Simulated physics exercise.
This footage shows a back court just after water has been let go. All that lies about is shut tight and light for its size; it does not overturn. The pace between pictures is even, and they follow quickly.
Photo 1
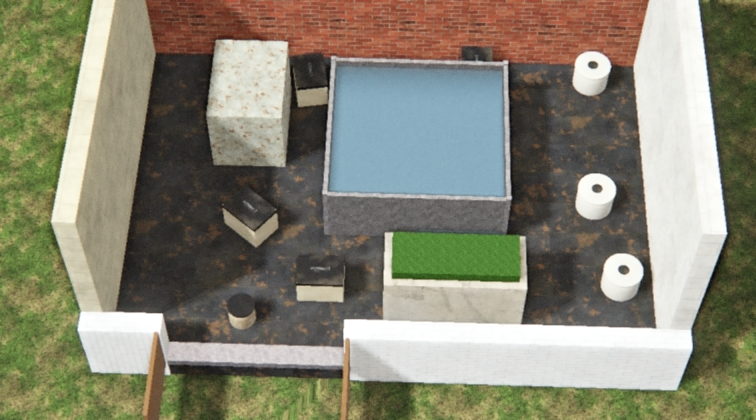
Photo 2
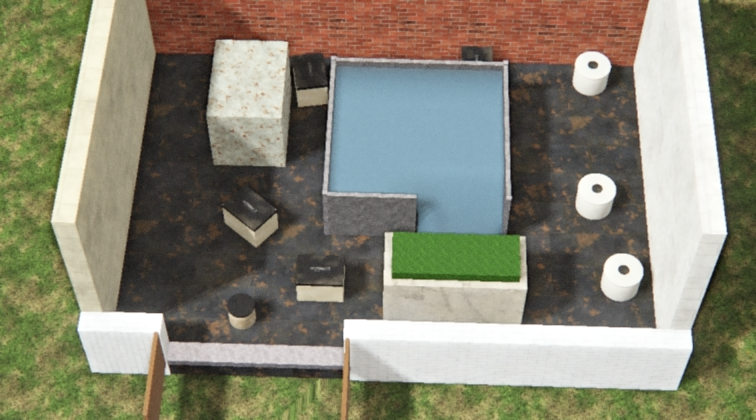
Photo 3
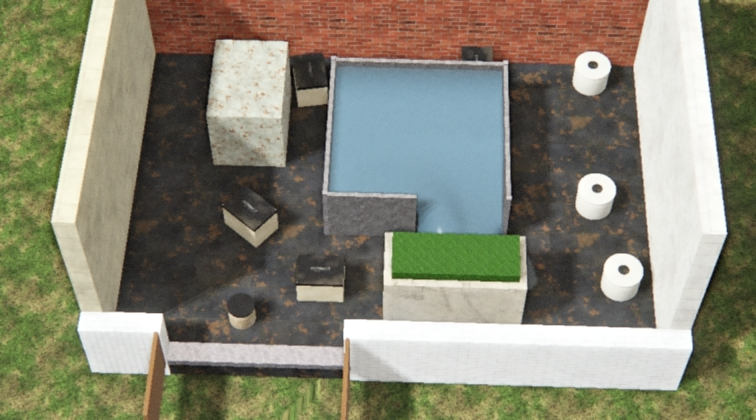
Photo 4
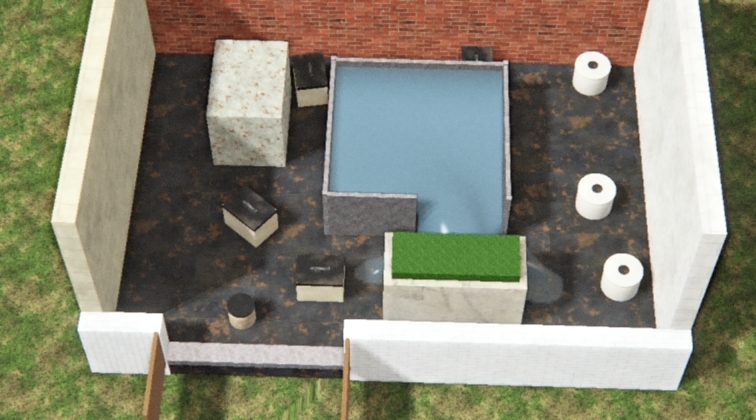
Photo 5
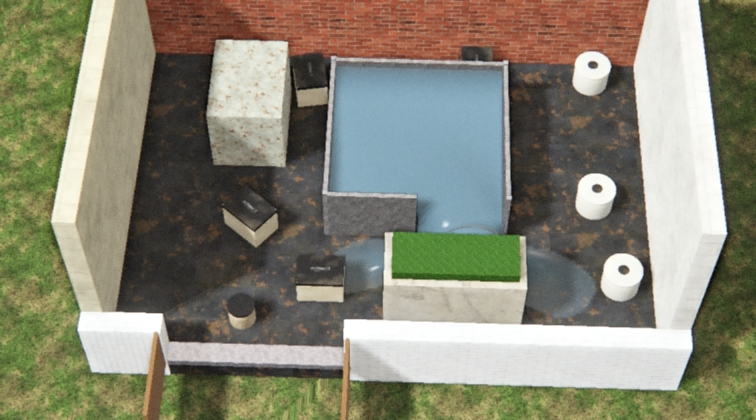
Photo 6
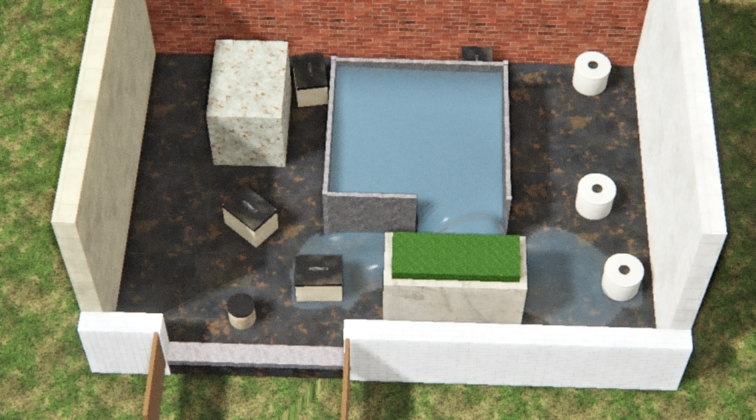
The footage shows a walled court with a raised pool, pale boxes and white cylinders; part of the pool's front wall disappears, and water spreads out around both sides of a grass-topped block while the objects stay in place.
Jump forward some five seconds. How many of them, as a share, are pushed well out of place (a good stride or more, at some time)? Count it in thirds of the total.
Out of the total, two thirds or more.
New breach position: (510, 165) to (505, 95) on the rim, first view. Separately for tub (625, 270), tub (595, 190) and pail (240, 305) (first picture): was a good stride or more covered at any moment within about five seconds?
One after another: Goes the distance, then goes the distance, then goes the distance.
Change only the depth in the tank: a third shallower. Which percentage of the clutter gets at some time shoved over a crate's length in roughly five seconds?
About 90 %.
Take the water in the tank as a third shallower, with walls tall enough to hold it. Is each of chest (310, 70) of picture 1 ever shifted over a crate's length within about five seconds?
Note - that object: Not displaced that much.
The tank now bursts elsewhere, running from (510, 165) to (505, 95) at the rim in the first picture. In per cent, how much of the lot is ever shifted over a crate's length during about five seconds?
Result: Close to 60 %.
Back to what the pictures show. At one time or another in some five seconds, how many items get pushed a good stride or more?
I count 7 of them.
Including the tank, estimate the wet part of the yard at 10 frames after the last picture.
I'd say around 65 in a hundred.
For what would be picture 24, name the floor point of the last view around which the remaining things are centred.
Their centre sits close to (424, 123) on the floor of the last picture.
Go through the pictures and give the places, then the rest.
In the first picture, a chest at (320, 270) rests on the ground; a tub at (624, 270), on the bottom; 0 of 8 have shifted.
In the second picture, a chest at (320, 270) rests on the ground; a tub at (624, 270), on the bottom; 0 of 8 have shifted.
In the third picture, a chest at (320, 270) rests on the ground; a tub at (624, 270), on the bottom; 0 of 8 have shifted.
In the fourth picture, a chest at (320, 270) rests on the ground; a tub at (624, 270), on the bottom; 0 of 8 have shifted.
In the fifth picture, a chest at (320, 270), on the bottom; a tub at (624, 270) rests on the ground; 0 of 8 have shifted.
In the sixth picture, a chest at (319, 270) rests on the ground; a tub at (624, 270) rests on the ground; 0 of 8 have shifted.
A moment on, 0 of 8 are well off their spots; 0 afloat.
Next, 5 of 8 are well off their spots; 2 afloat.
Later, 6 of 8 are well off their spots; 3 afloat.
In the end, 7 of 8 are well off their spots, and 7 have been at some point; 4 afloat.
